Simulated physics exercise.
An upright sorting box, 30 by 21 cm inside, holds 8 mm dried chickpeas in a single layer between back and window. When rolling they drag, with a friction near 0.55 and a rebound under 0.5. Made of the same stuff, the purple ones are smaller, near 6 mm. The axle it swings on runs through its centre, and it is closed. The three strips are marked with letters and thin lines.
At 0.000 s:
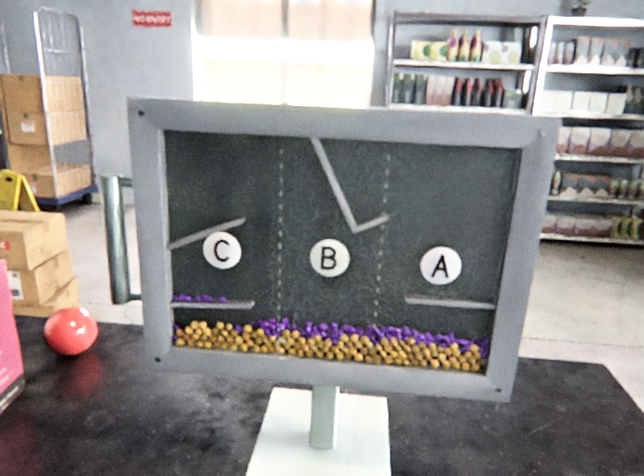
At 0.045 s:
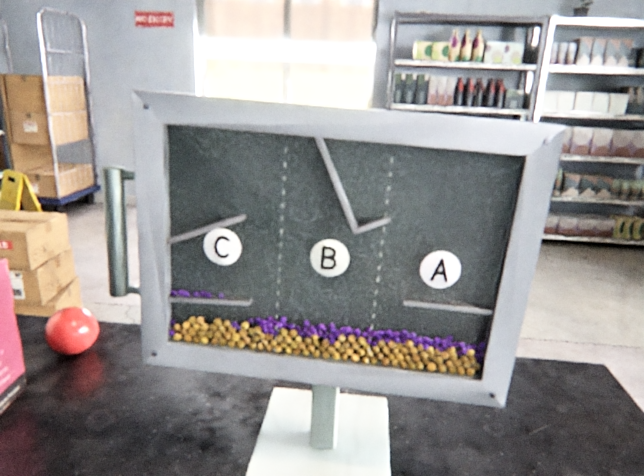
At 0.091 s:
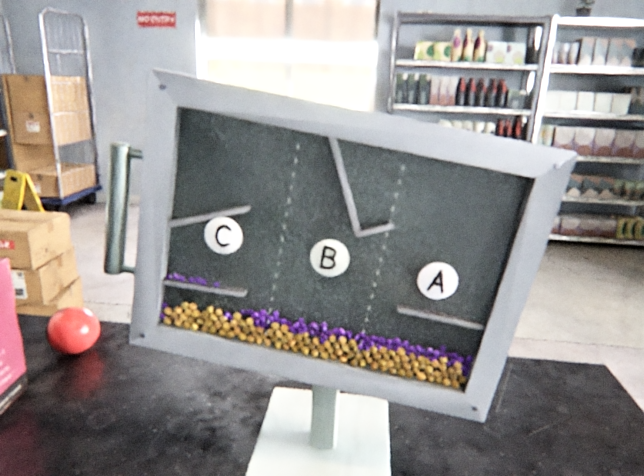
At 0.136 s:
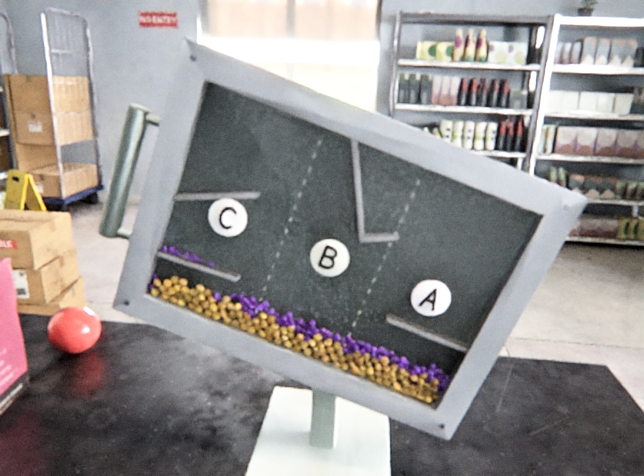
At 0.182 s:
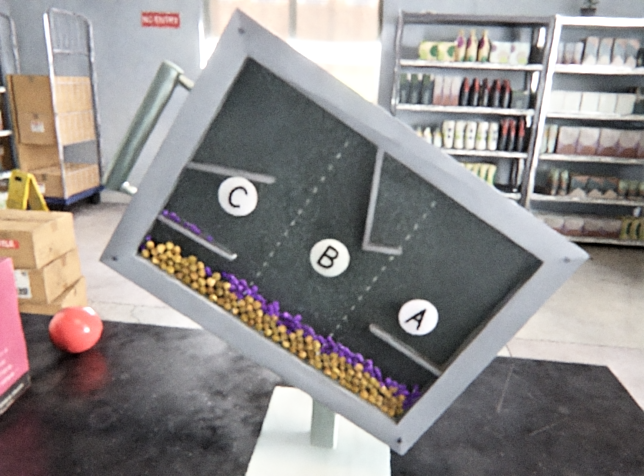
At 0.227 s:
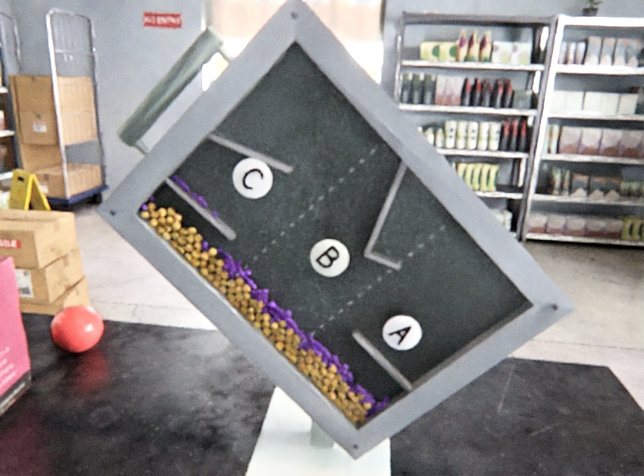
A grey-framed sorting box on a white stand turns clockwise, slowly then further, its left side rising, while the camera stays still, facing it across a black table in a storeroom. Behind its window, labelled C, B and A, gold chickpeas and smaller purple ones lie along the bottom, with a few purple on a left ledge. They tilt with the box, barely shifting, beside an unmoving red ball.
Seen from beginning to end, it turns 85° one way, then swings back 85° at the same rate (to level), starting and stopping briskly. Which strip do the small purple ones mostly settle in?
Mostly in A.
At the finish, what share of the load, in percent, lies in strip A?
About 80 %.
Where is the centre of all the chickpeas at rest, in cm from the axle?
About 9 cm right and 7 cm below.
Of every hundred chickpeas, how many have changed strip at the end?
Roughly 55 per cent.
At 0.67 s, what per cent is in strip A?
Share: Near 85 %.
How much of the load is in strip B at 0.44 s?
I'd say close to 40 in a hundred.
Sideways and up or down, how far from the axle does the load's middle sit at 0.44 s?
Left by about 7 cm and below by about 5 cm.
By 0.44 s, it stands 85° clockwise; the chickpeas' middle is 7 cm left of and 5 cm below the centre; A 50 %, B 40 %, C 10 %; small ones, A 55 %, B 40 %, C 5 %.
By 0.67 s, it stands 41° clockwise; the chickpeas' middle is 3 cm right of and 11 cm below the centre; A 85 %, B 15 %; small ones, A 100 %.
By 0.89 s, it stands level; the chickpeas' middle is 9 cm right of and 7 cm below the centre; A 85 %, B 15 %; small ones, A 100 %.
Settled by 1.8 s, it stands level; A 80 %, B 20 %, C 0 %; small ones, A 100 %.
